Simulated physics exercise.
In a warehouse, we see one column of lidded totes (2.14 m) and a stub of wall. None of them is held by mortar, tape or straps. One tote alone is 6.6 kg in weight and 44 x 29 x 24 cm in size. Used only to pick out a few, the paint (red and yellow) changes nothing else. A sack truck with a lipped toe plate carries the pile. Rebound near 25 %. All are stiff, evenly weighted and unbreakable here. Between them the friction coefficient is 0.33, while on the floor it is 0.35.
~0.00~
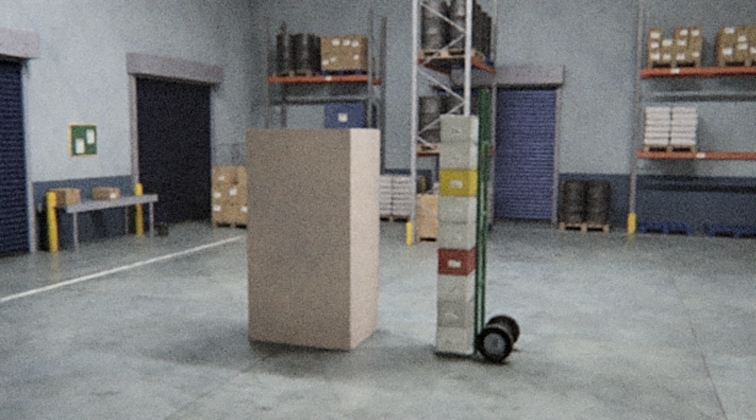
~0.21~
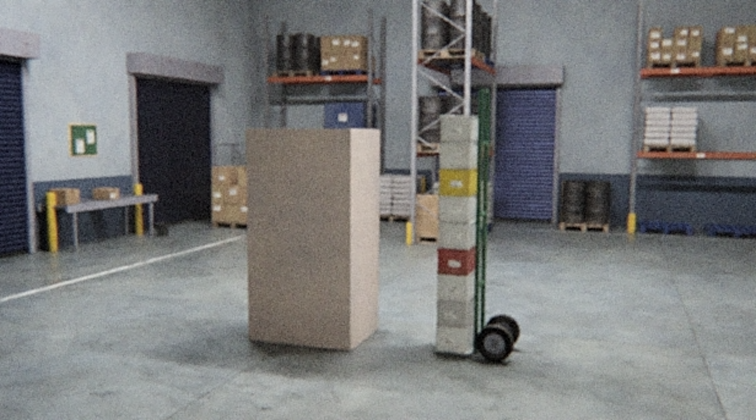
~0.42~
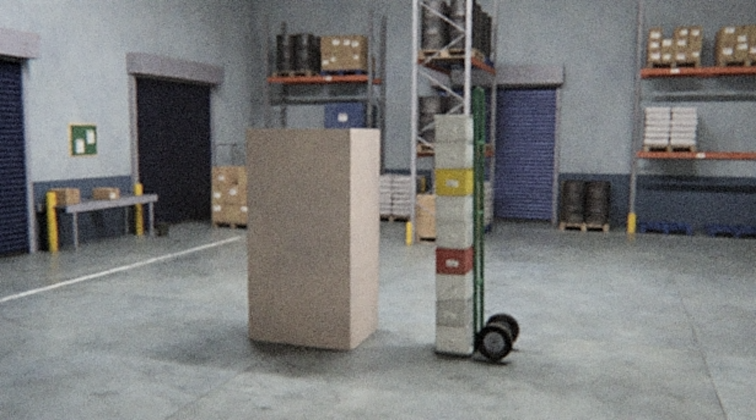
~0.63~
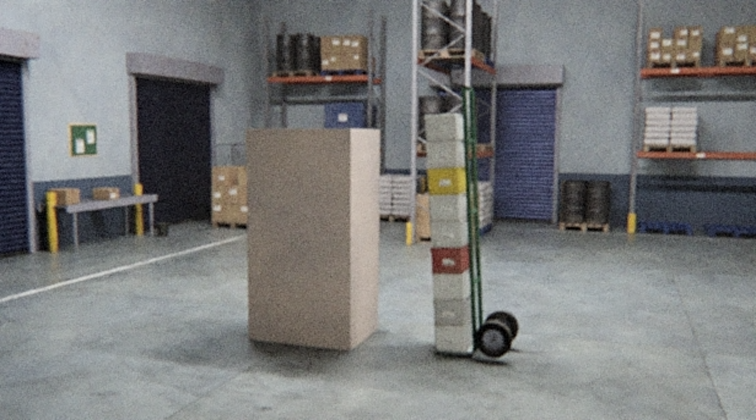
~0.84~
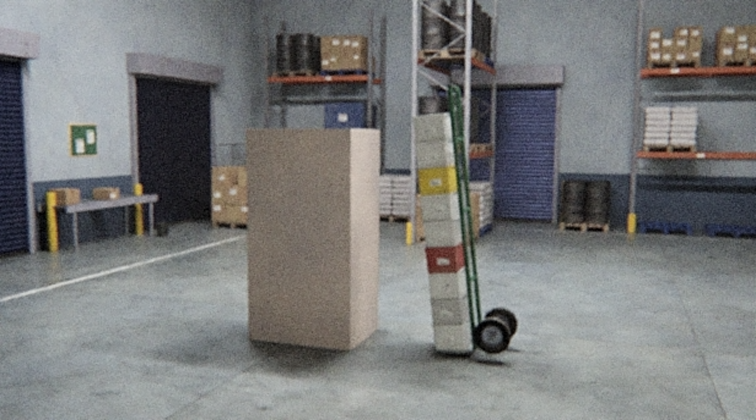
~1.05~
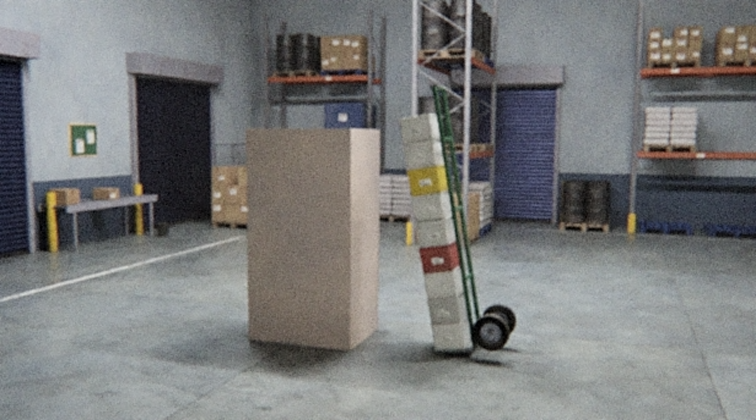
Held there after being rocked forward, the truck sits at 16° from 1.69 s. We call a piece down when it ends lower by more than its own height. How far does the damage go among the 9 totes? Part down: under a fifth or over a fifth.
Lab note: Down fraction falls short of one fifth.
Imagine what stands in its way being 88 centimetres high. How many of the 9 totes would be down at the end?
That makes 7 in total.
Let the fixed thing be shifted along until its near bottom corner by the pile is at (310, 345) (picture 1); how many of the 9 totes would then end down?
In that case 8.
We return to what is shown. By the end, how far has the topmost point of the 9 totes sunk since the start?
It sits roughly 0 centimetres lower.
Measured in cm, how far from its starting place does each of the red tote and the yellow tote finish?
Red ends up 40 cm away; yellow ends up 80 cm away.
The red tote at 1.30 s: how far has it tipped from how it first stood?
Something like 15°, more or less.
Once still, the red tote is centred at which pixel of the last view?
Look near (414, 259) in the final frame.
After 1.14 s, none of the 9 totes down, 9 disturbed; yellow tote 12° from how it stood; red tote 12° from how it stood.
After 1.30 s, none of the 9 totes down, 9 disturbed; yellow tote 15° from how it stood; red tote 15° from how it stood.
After 1.46 s, none of the 9 totes down, 9 disturbed; yellow tote 20° from how it stood; red tote 20° from how it stood.
After 1.66 s, none of the 9 totes down, 9 disturbed; red tote 26° from how it stood; yellow tote 25° from how it stood, 8 cm lower.
In the end (2.7 s), none of the 9 totes down, 9 disturbed; red tote 28° from how it stood; yellow tote 19° from how it stood, 8 cm lower. That is 0 per cent. From the last view, middles, red tote near (414, 259), yellow tote near (383, 188).
